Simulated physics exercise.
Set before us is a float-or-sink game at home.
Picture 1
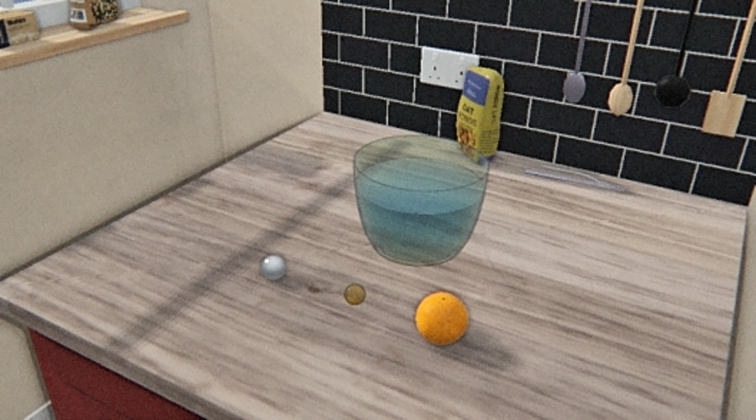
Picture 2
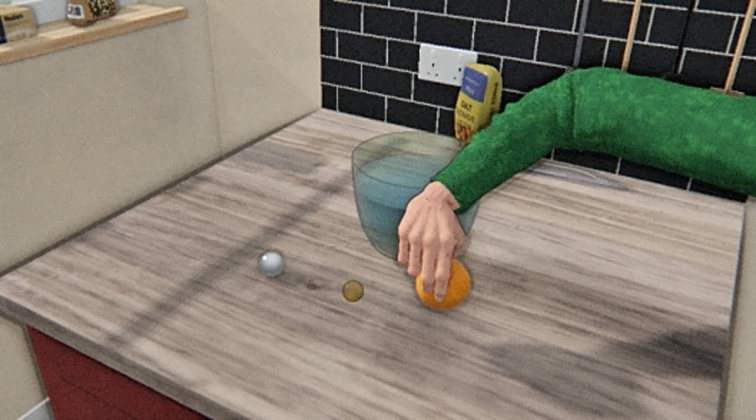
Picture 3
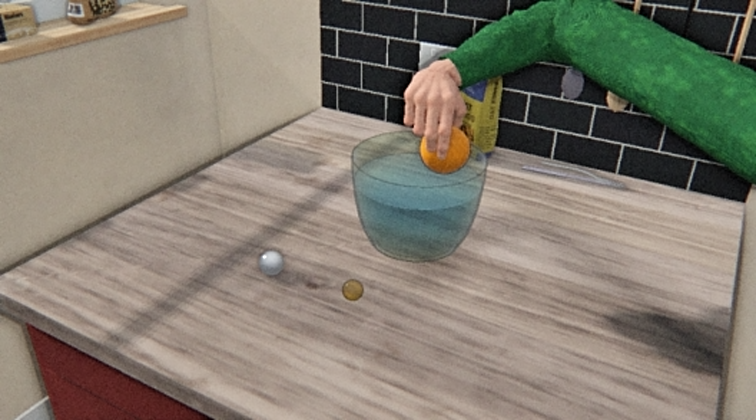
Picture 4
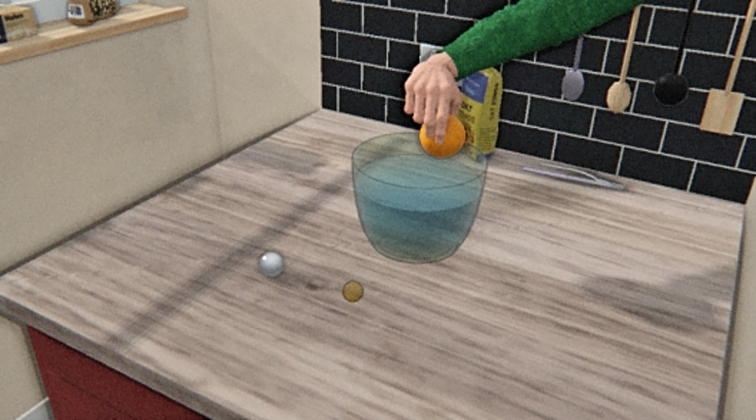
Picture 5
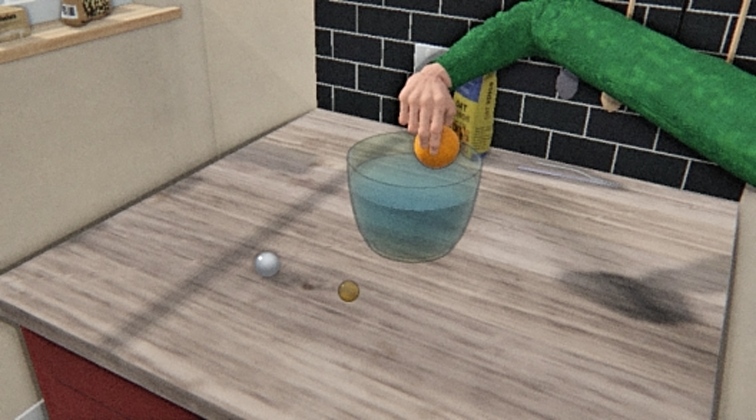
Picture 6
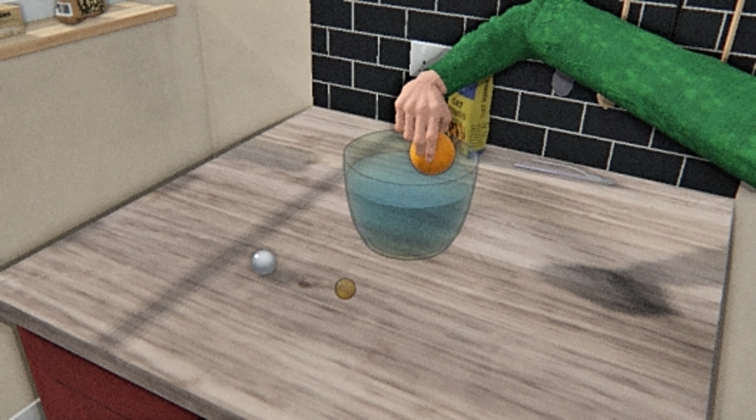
A hand picks up an orange, lifts it over a basin and lowers it slightly.
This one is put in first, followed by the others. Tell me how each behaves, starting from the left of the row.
Going from the left, the first one heads down, the next one heads down, and the last one keeps afloat.
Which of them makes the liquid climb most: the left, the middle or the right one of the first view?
The rightmost piece.
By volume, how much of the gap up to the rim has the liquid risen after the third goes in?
I'd put it near 14 per cent.
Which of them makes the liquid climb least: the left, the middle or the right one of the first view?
That'd be the central item.
A moment on, the orange stays afloat.
Further on, the glass marble drops to the bottom.
When it is over, the steel ball drops to the bottom; afloat, orange.
